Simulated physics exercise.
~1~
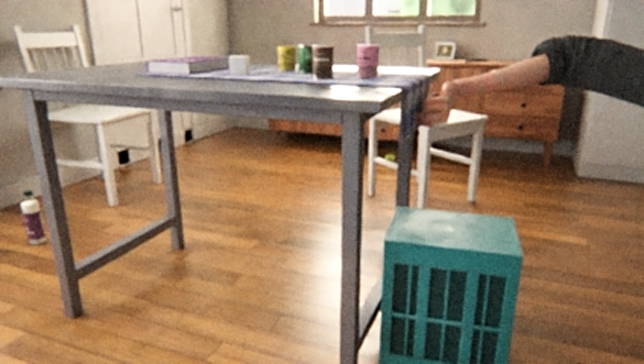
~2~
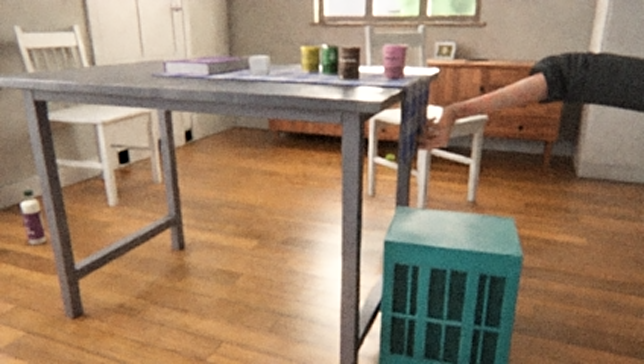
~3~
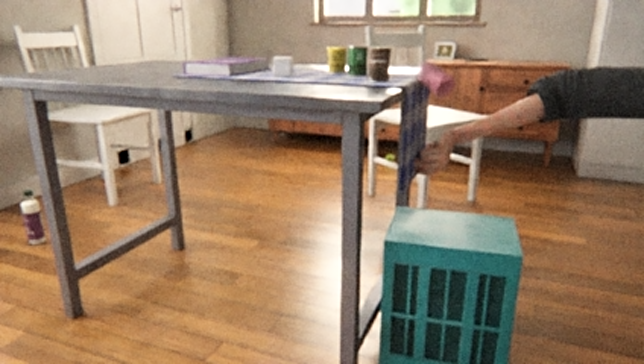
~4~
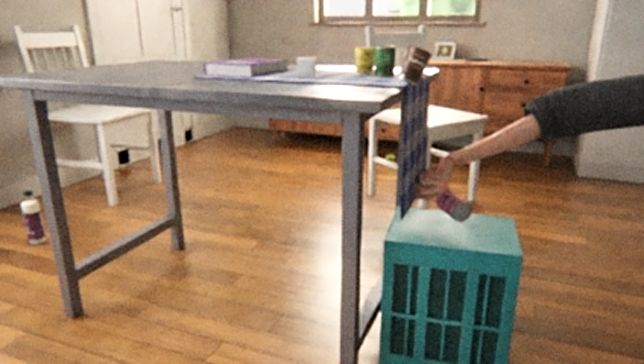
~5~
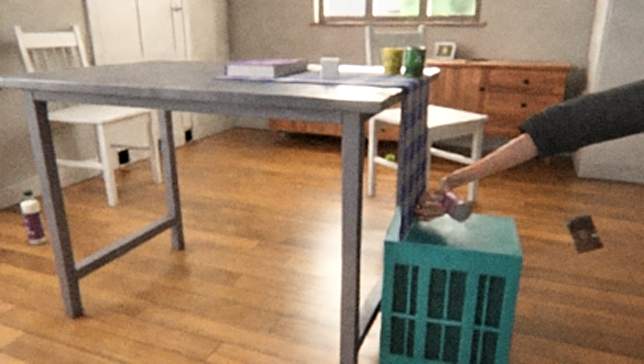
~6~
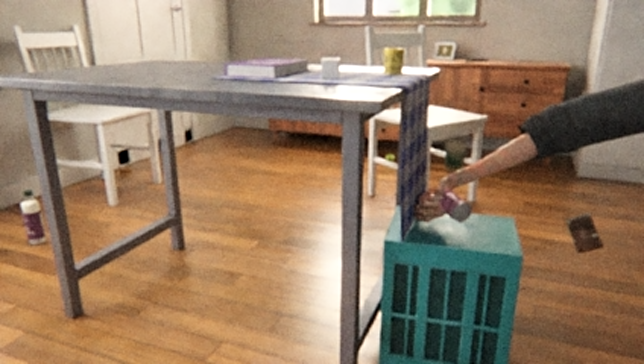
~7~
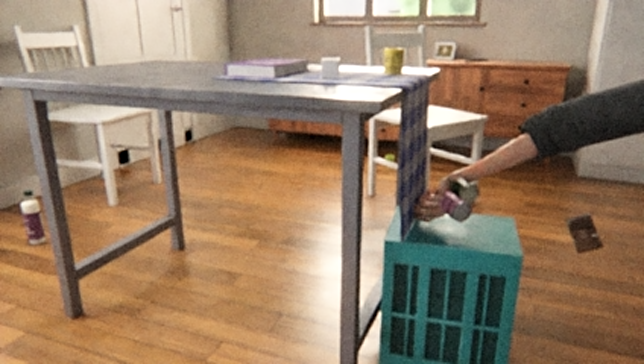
A hand pulls a blue cloth down off a table, and three cans topple over the edge.
